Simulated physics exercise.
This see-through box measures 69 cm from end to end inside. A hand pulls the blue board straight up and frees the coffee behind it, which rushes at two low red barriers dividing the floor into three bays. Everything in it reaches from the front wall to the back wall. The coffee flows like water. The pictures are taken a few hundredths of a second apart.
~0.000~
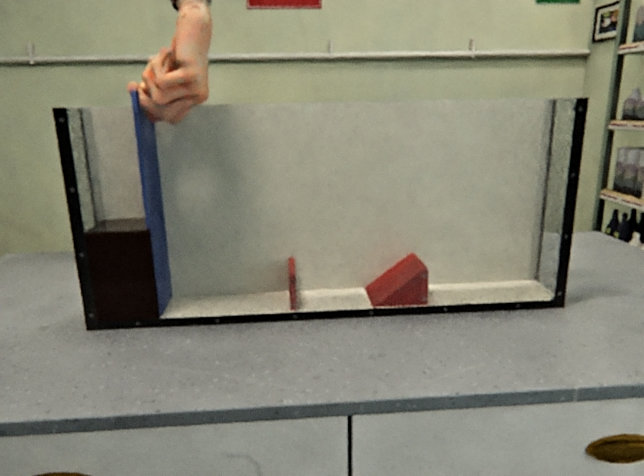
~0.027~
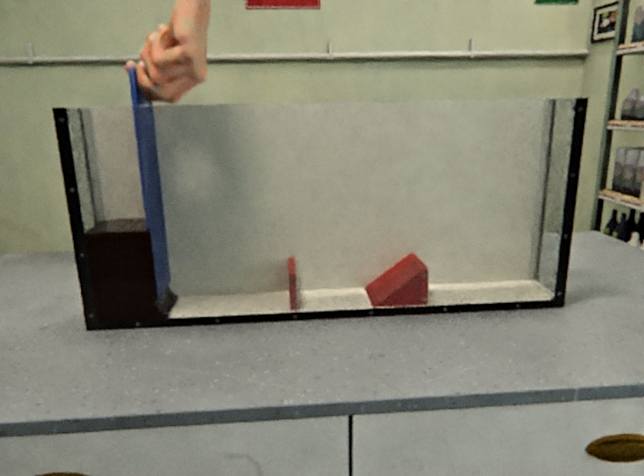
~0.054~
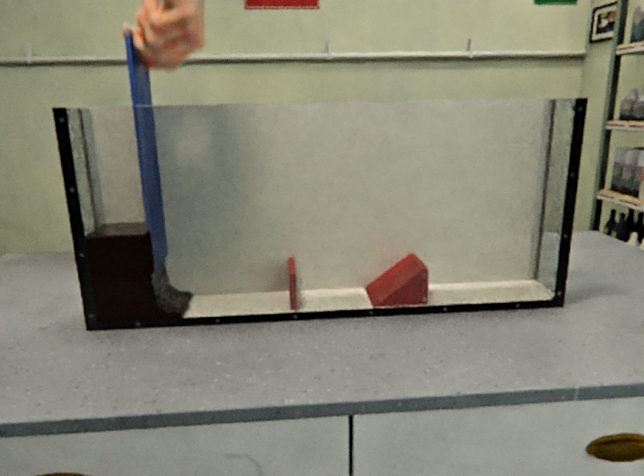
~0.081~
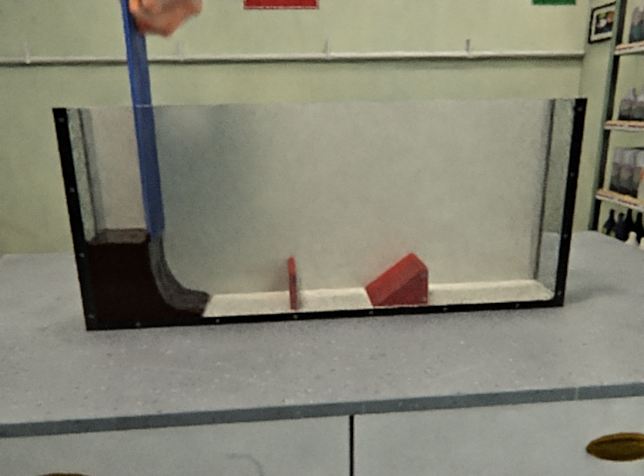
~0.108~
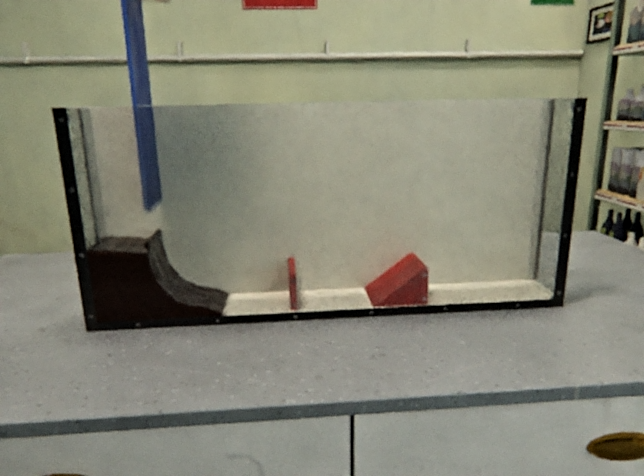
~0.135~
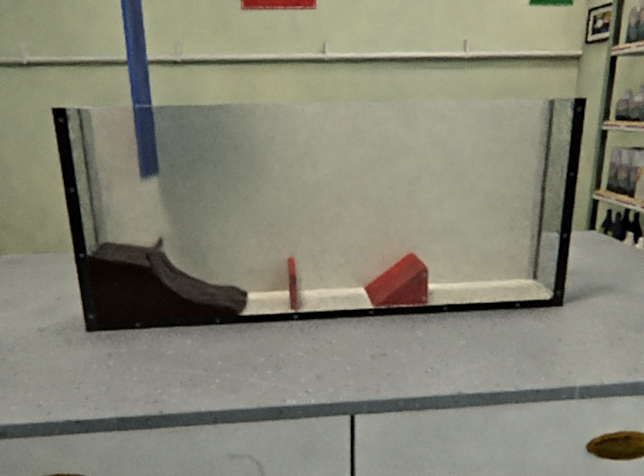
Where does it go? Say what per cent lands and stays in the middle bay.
Close to 18 per cent of it.
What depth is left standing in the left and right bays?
About 3.0 cm and 0.0 cm.
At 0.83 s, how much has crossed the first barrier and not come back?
About 22 per cent.
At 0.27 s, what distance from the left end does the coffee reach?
About 28 cm.
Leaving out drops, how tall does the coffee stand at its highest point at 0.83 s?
About 5.0 cm.
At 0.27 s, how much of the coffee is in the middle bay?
Some 0 per cent.
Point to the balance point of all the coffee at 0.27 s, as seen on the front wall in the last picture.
At about (197, 299).
By 0.27 s 100 per cent is still short of the first barrier, 0 is over the second.
By 0.47 s 79 per cent is still short of the first barrier, 0 is over the second.
By 0.83 s 77 per cent is still short of the first barrier, 6 is over the second.
At rest it is 77 per cent left, 17 middle, 6 right.
